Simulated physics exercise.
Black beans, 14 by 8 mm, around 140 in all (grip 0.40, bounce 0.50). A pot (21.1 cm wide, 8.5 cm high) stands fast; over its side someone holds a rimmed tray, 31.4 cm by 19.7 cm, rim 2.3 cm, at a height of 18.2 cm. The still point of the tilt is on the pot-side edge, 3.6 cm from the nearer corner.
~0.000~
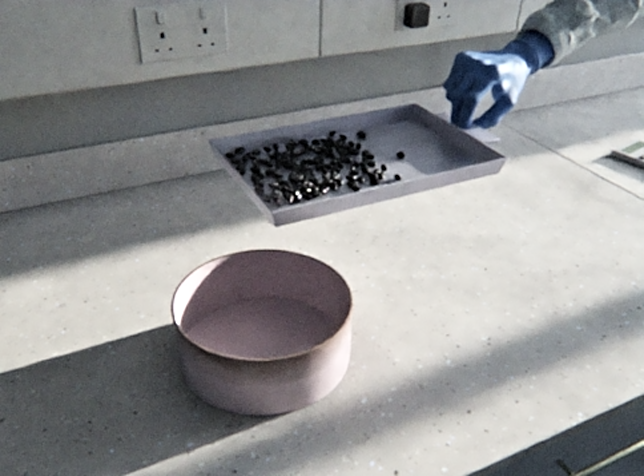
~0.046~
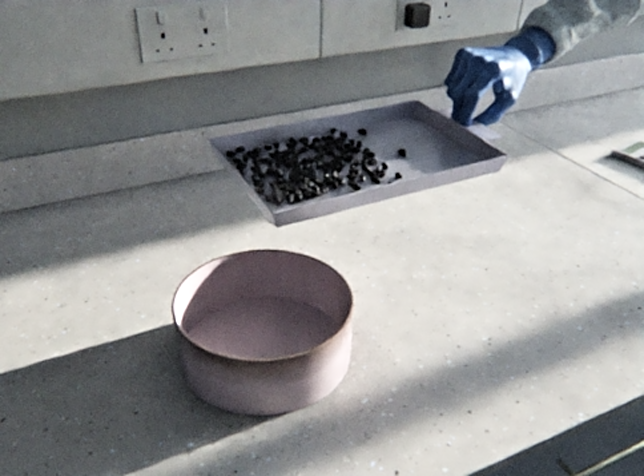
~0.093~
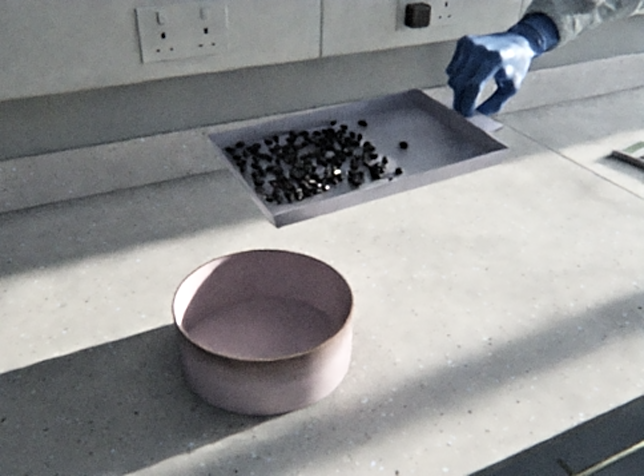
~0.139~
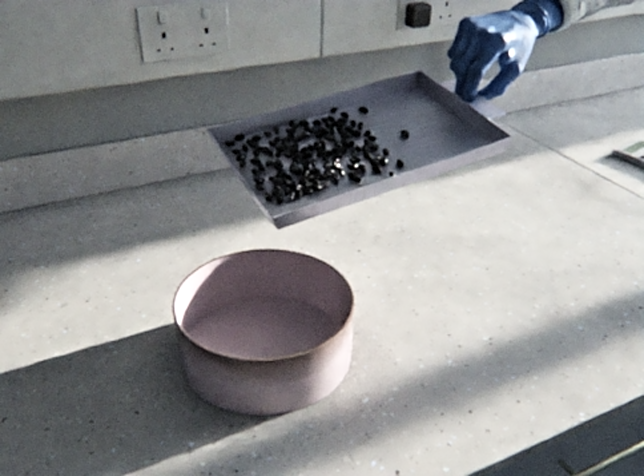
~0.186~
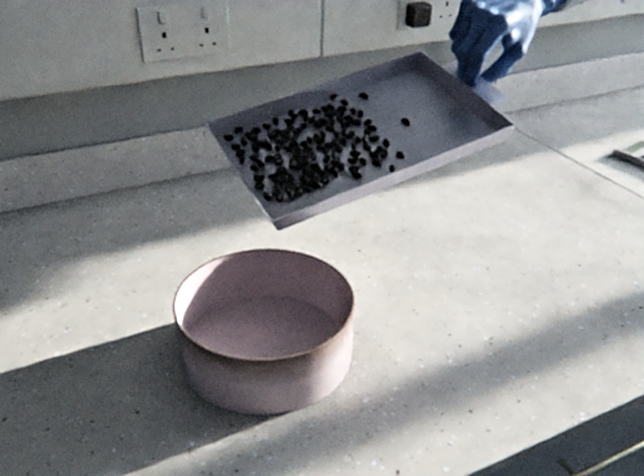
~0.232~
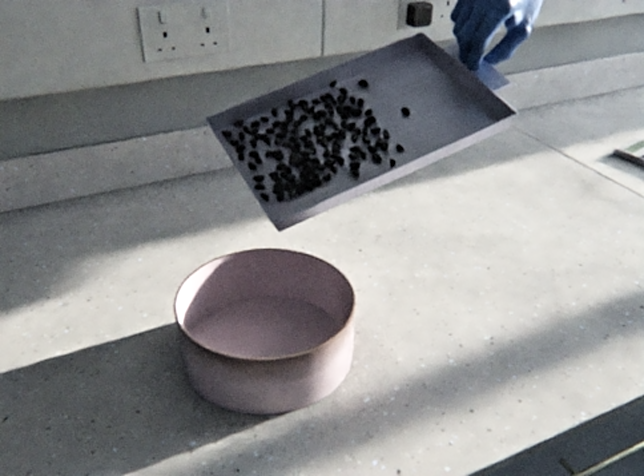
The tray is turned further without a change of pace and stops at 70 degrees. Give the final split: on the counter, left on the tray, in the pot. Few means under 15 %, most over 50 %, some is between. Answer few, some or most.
On the counter: Few; left on the tray: Some; in the pot: Most.
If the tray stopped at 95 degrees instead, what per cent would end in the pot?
Then about 100 per cent.
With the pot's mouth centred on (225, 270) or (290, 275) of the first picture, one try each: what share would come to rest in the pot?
Some 30 and 60 per cent.
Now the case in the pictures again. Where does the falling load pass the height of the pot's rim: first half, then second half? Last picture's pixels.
At about (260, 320), then at (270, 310).
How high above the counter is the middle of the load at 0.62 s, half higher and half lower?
Roughly 20 cm.
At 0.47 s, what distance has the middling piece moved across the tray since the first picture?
About 5 cm.
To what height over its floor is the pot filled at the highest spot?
Some 1.5 cm.
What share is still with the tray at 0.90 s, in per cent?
Some 45 per cent of the load.
After 0.47 s, tilt 45 degrees; the tray holds 100 %, the pot 0 %.
Then, at 0.62 s, tilt 62 degrees; the tray holds 100 %, the pot 0 %.
After 0.90 s, tilt 70 degrees; the tray holds 45 %, the pot 45 %.
By 2.0 s all is still; counter 0 %, tray 30 %, pot 70 %.
